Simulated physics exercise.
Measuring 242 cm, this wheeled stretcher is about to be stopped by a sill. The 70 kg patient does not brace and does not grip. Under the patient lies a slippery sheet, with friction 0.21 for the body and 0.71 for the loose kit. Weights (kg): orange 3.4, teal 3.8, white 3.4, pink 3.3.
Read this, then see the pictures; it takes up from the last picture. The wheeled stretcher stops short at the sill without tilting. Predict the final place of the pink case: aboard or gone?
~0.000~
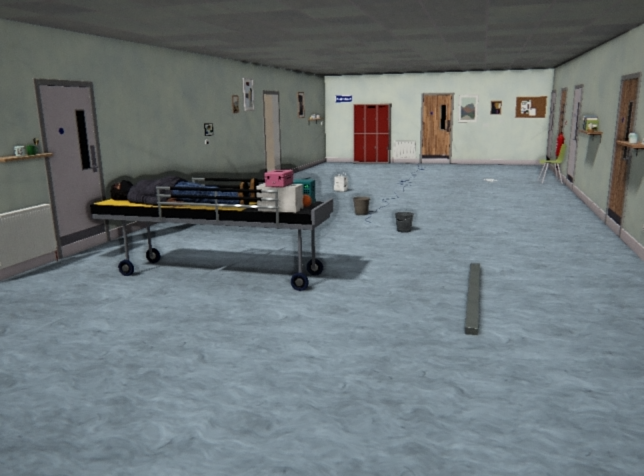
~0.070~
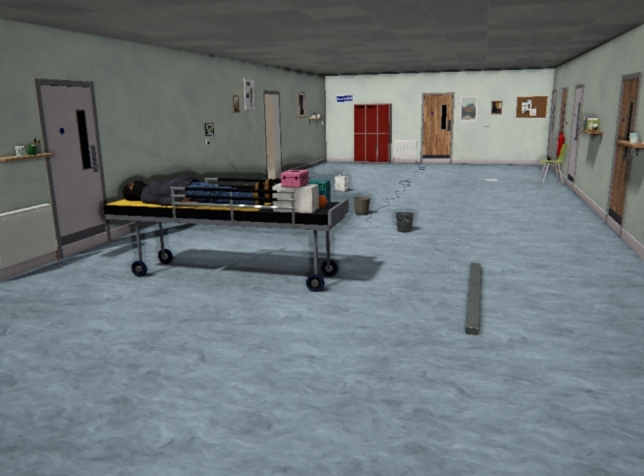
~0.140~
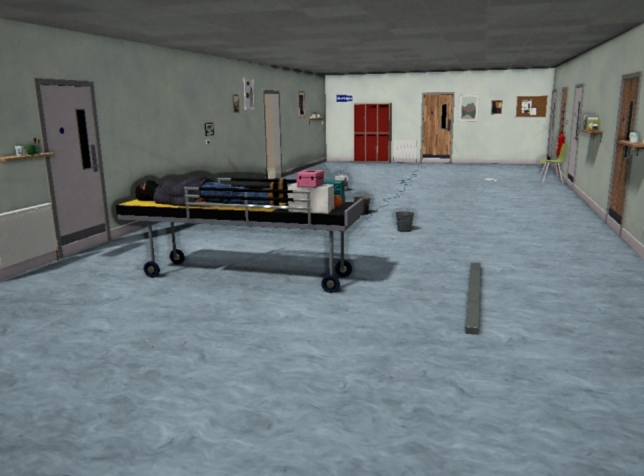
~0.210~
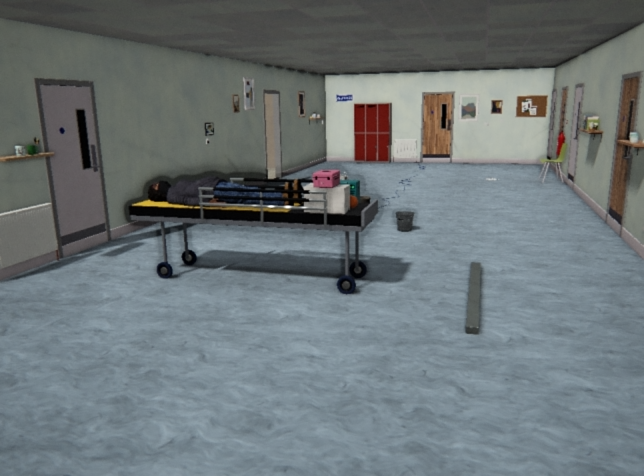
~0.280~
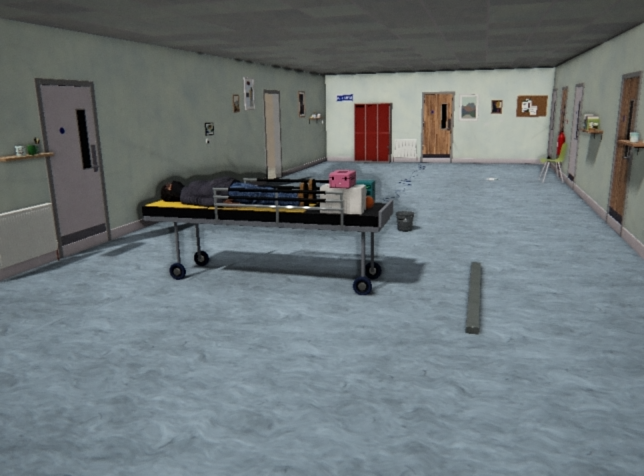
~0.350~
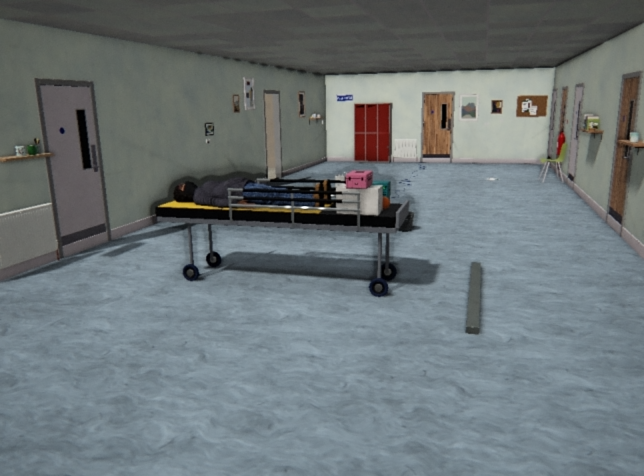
Gone.
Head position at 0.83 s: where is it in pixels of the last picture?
It sits near (277, 197), give or take.
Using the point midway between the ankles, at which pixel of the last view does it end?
My guess is somewhere near (432, 205).
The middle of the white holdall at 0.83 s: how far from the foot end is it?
About 25 cm short of it.
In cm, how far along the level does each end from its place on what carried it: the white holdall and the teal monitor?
Movement - white holdall 15, teal monitor 15.
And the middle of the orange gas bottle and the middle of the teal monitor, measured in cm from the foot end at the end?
The orange gas bottle ends 20 cm short and the teal monitor ends 20 cm short.
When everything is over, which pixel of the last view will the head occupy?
Somewhere about (285, 198) in the last picture.
It happens at 0.68 s.
After 0.83 s the pink case is 13 cm short of the foot end, tilted 5°, near (471, 180) in the last picture's view.
After 1.08 s the pink case is 12 cm past the foot end, tilted 55°, near (500, 197) in the last picture's view.
After 1.38 s the pink case is 39 cm past the foot end, tilted 155°, near (528, 296) in the last picture's view; the teal monitor 20 cm short of the foot end, tilted 0°.
At rest, 1.7 s, orange gas bottle stays on; teal monitor stays on; white holdall stays on; pink case drops off; left ankle stops short of the foot end.
